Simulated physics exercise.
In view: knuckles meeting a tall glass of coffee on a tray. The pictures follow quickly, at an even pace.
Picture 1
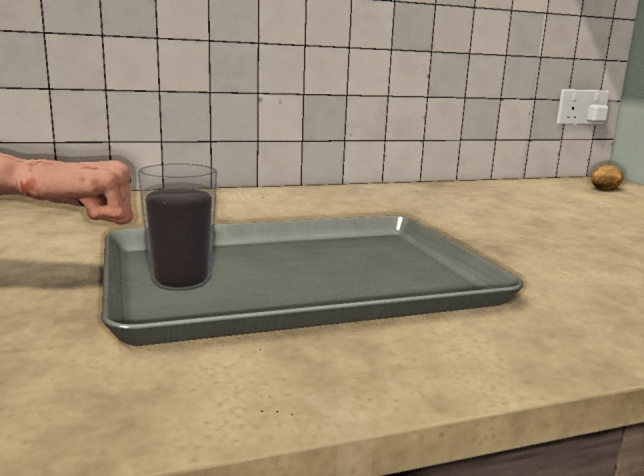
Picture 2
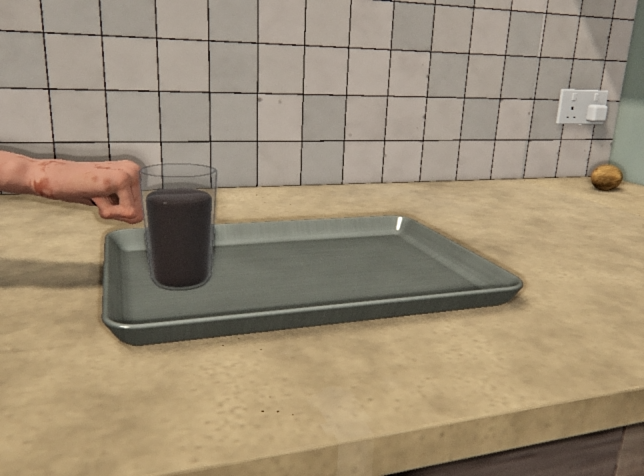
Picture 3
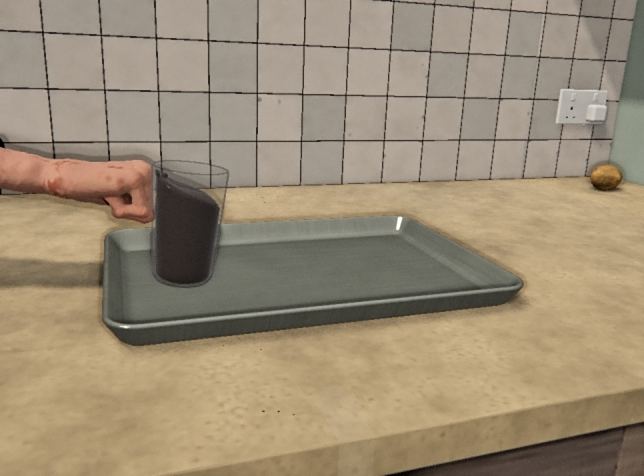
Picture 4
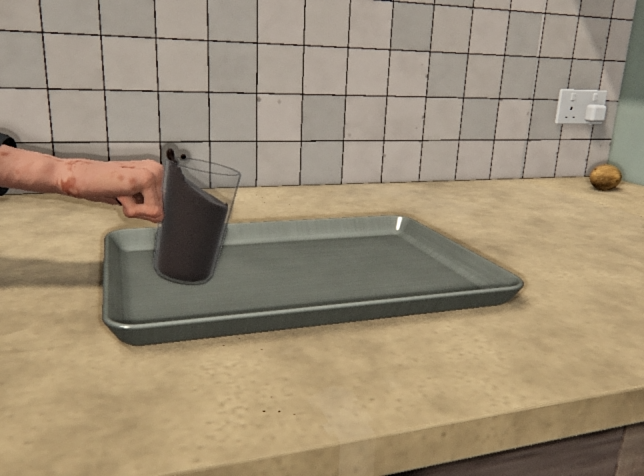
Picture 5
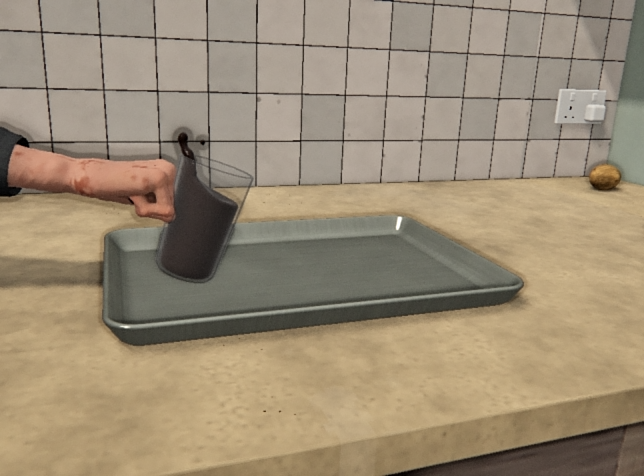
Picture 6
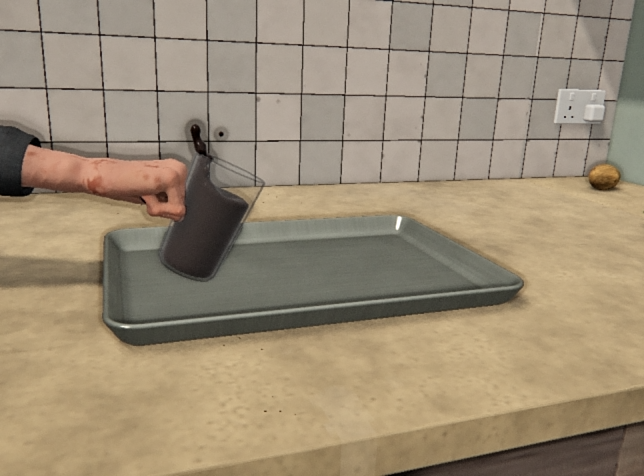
A fist came in from the left and pushed against a tall glass of dark coffee on a grey tray, tilting it steadily to the right as the coffee sloshed up and a little splashed over the left rim.
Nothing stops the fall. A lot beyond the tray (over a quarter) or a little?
In the end a quarter and more lands beyond the tray.
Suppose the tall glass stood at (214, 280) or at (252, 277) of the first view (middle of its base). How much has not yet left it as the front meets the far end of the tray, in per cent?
Roughly 55 per cent, and 65 per cent.
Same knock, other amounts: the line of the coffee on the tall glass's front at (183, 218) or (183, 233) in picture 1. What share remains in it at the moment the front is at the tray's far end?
The first gives 55 %, the second 55 %.
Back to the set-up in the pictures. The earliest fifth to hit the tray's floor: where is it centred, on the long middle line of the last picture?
At about (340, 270).
A moment on, the tall glass lies on its side and 93 per cent is in the glass, 0 on the tray and 7 above or beyond its rim.
Next, the tall glass lies on its side and 50 per cent is in the glass, 45 on the tray and 5 above or beyond its rim.
Then the tall glass lies on its side and 27 per cent is in the glass, 53 on the tray and 20 above or beyond its rim.
Later the tall glass lies on its side and 14 per cent is in the glass, 49 on the tray and 37 above or beyond its rim.
Finally, 63 per cent is held by tray and glass, 37 is off the tray.
